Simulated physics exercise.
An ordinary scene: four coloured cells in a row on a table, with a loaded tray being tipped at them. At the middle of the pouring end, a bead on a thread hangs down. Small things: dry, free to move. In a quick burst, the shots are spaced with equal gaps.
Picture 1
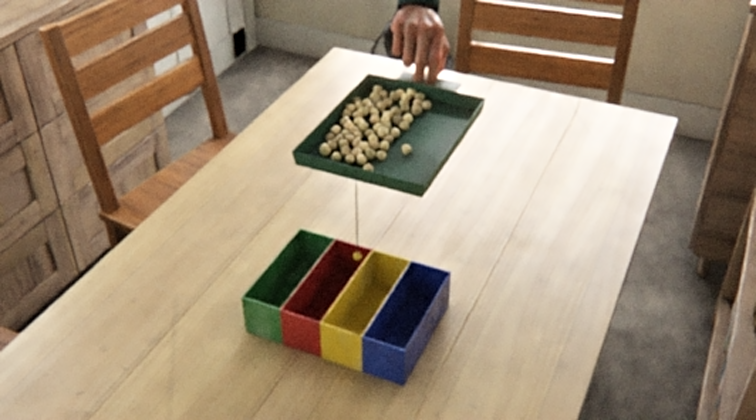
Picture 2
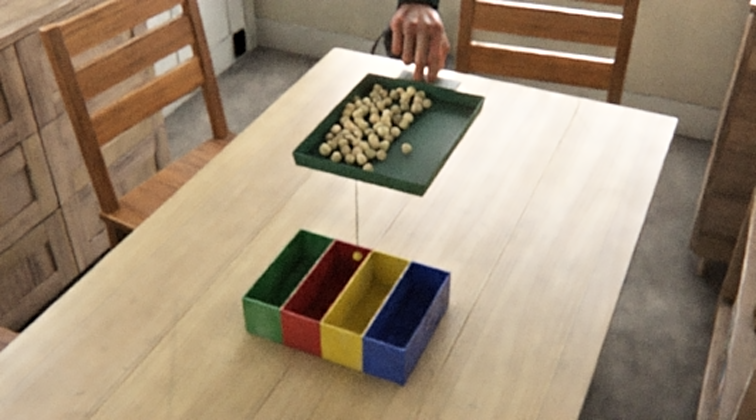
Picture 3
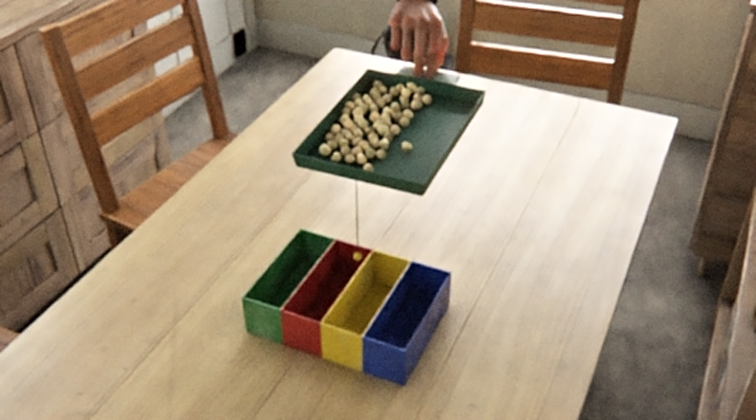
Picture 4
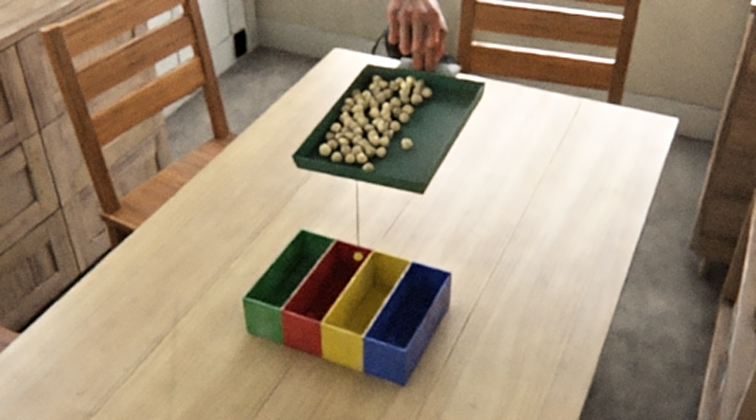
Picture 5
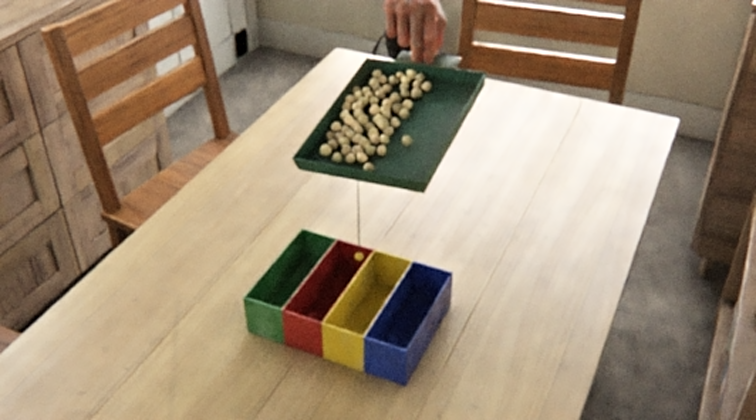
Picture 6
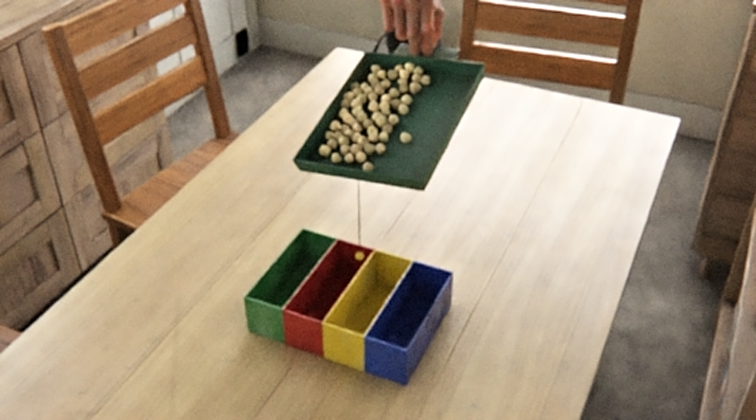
A green tray loaded with small round nuts tilts slightly as a hand raises its far end, the load staying bunched on it, while a bead hangs on a thread above green, red, yellow and blue cells on a table.
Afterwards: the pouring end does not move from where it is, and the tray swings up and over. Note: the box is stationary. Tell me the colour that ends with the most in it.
That would be green.
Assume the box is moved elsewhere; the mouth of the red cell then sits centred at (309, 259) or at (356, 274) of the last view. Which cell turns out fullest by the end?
First try: The red cell. Second try: Green.
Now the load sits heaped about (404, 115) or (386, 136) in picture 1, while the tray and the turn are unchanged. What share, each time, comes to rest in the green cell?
Estimate: 70 % first, 60 % second.
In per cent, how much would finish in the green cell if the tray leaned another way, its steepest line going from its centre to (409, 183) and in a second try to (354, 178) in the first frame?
You'd get 0 per cent the first time and 30 per cent the second time.
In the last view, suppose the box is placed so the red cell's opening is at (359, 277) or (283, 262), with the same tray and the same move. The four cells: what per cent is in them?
50 %, 100 %.
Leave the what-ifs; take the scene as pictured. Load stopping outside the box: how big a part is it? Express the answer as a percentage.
Estimate: Around 20 percent.
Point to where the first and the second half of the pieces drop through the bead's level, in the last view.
(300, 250) first, (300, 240) later.
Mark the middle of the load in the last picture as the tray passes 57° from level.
Near (331, 130).
Soon, tray tipped steeply; all on the tray.
A while on, tray tipped right over; all on the tray.
Towards the end, tray tipped past a quarter turn; about two thirds in the green cell; about a quarter in the red cell; a small part falling or outside the box.
Finally, tray tipped past a quarter turn; about two thirds in the green cell; about a quarter in the red cell; none in the blue cell; none in the yellow cell; a small part outside the box.
